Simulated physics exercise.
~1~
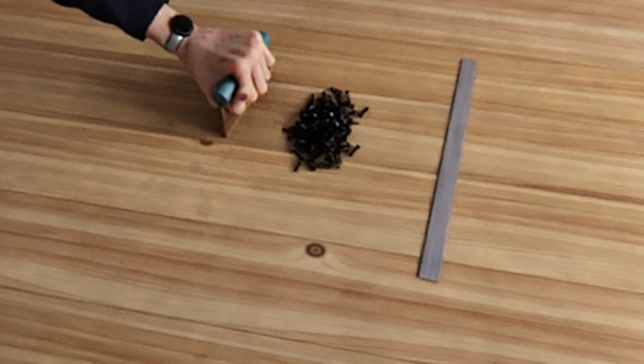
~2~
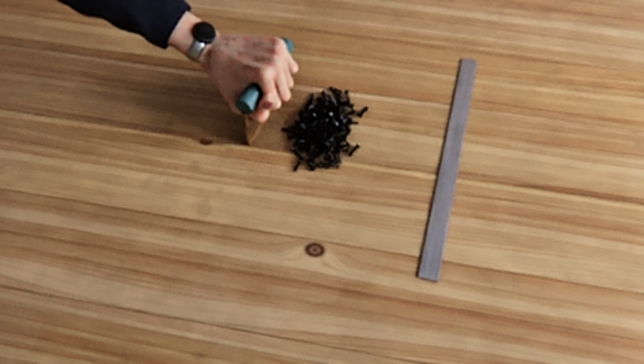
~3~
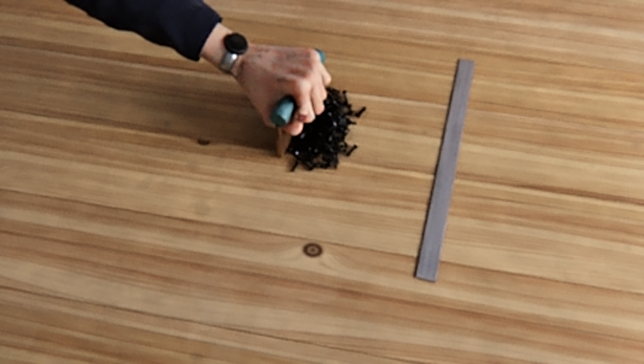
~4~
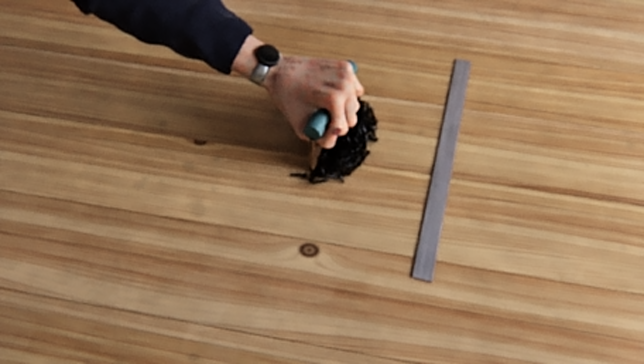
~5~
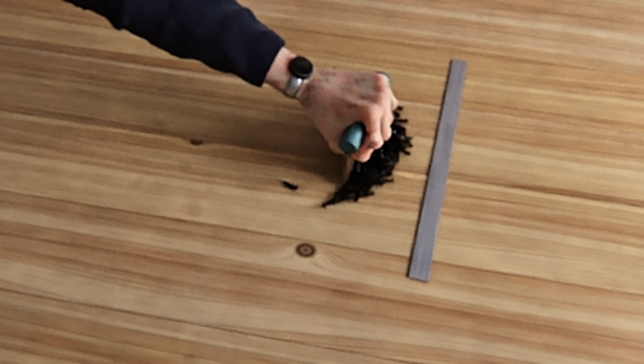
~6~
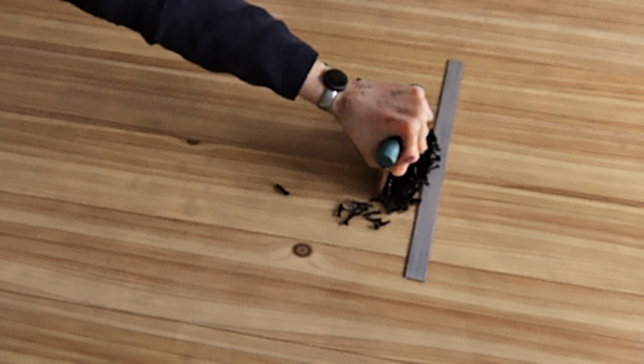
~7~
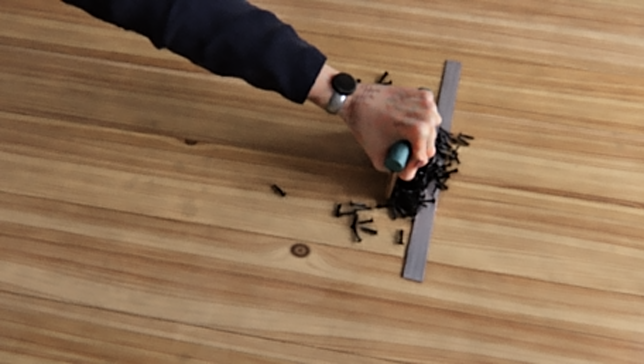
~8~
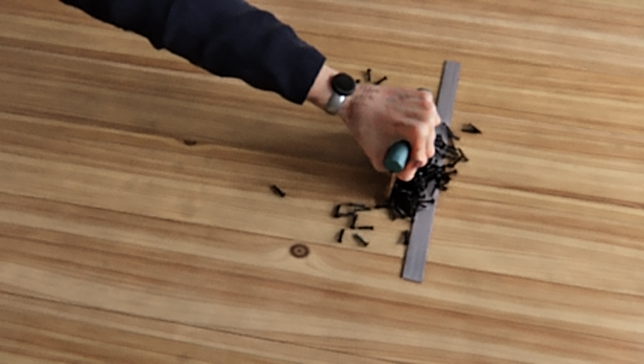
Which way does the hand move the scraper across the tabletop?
The hand moves the scraper to the right, toward the grey strip.
On a wooden tabletop, a hand wearing a dark watch slides a teal-handled scraper right into a pile of small black screws, pushing them against a flat grey strip, where the hand stops with some screws on the strip and others scattered around it.
